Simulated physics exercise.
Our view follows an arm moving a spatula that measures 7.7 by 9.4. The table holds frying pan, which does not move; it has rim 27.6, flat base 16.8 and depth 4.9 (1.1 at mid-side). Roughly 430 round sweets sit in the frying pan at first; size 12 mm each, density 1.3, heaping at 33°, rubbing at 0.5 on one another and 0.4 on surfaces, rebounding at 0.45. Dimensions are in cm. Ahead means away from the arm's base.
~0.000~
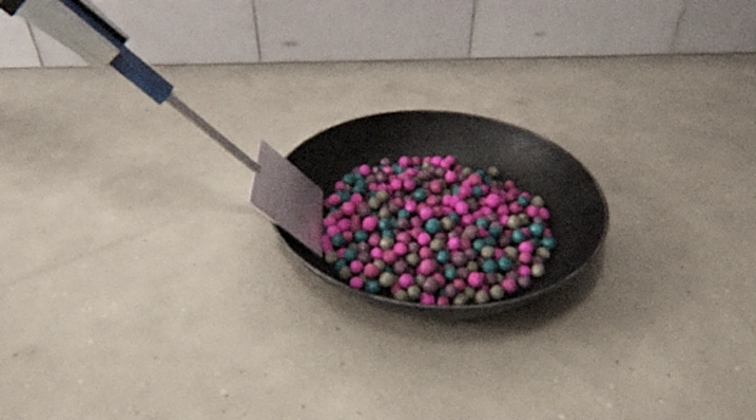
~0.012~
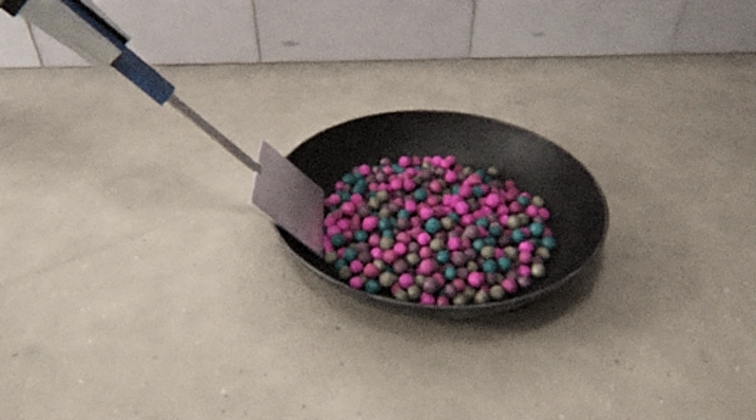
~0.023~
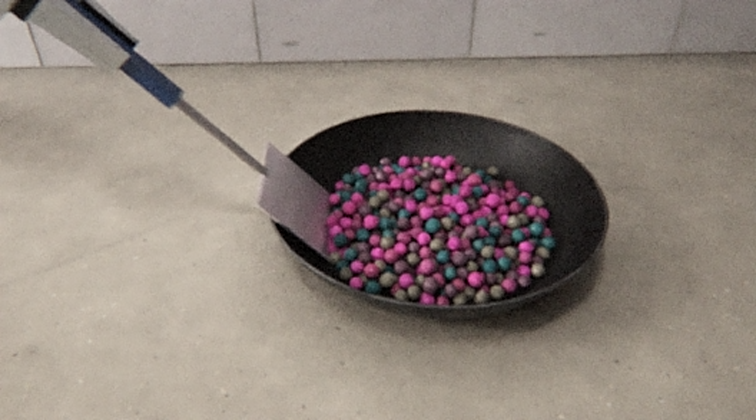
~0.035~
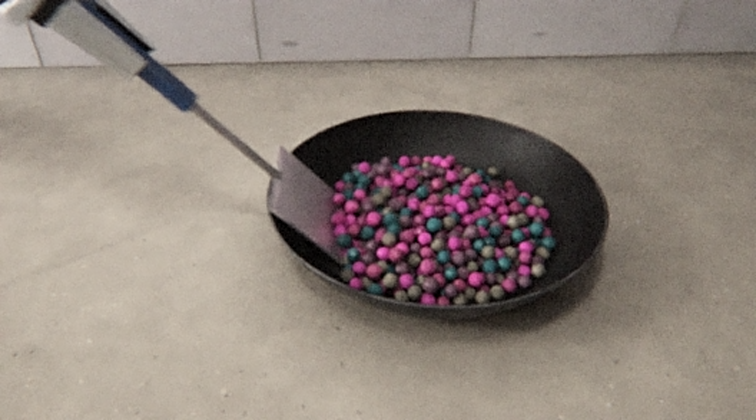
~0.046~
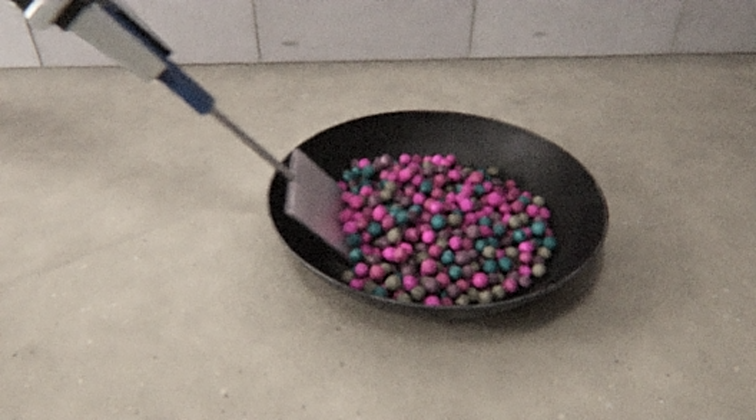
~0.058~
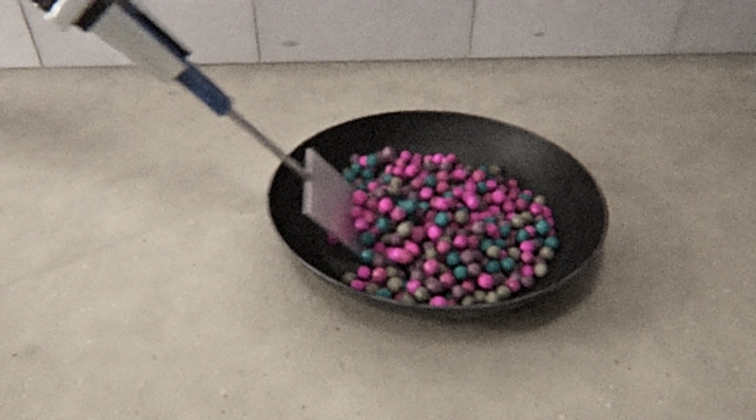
The clip opens on a dark frying pan of pink, teal and brownish round sweets, with an arm holding a spatula still at its left side. The arm then slides the spatula rightward into the pan, nudging the nearest sweets to the right while the pan stays put.
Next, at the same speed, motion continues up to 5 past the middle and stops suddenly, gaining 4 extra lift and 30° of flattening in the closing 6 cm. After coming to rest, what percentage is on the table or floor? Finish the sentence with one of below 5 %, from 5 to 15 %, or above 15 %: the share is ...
The share is from 5 to 15 %.
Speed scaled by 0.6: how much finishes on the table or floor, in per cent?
Roughly 0 per cent.
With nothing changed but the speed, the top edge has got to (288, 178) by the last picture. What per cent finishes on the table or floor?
Share: Roughly 0 %.
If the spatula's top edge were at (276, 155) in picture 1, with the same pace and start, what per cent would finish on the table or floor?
Roughly 10%.
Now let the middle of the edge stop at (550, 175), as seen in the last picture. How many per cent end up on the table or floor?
Close to 30 per cent finishes on the table or floor.
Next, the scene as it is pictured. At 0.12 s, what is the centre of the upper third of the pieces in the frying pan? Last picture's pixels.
Near (455, 202).
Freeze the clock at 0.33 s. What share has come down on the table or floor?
It is near 6 percent.
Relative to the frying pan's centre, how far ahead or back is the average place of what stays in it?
It sits near 5.0 centimetres ahead of centre.
After 0.09 s, sloping 49°, highest piece 7 above the table; 428 in the frying pan.
After 0.12 s, sloping 38°, highest piece 8 above the table; 428 in the frying pan.
After 0.33 s, sloping 19°, highest piece 6 above the table; 394 in the frying pan, 28 on the table or floor, 6 on the blade or in flight.
After 1.38 s, sloping 19°, highest piece 5 above the table; 393 in the frying pan, 35 on the table or floor.
At rest, 393 in the frying pan, 35 on the table or floor. That is 8 % on the table or floor.
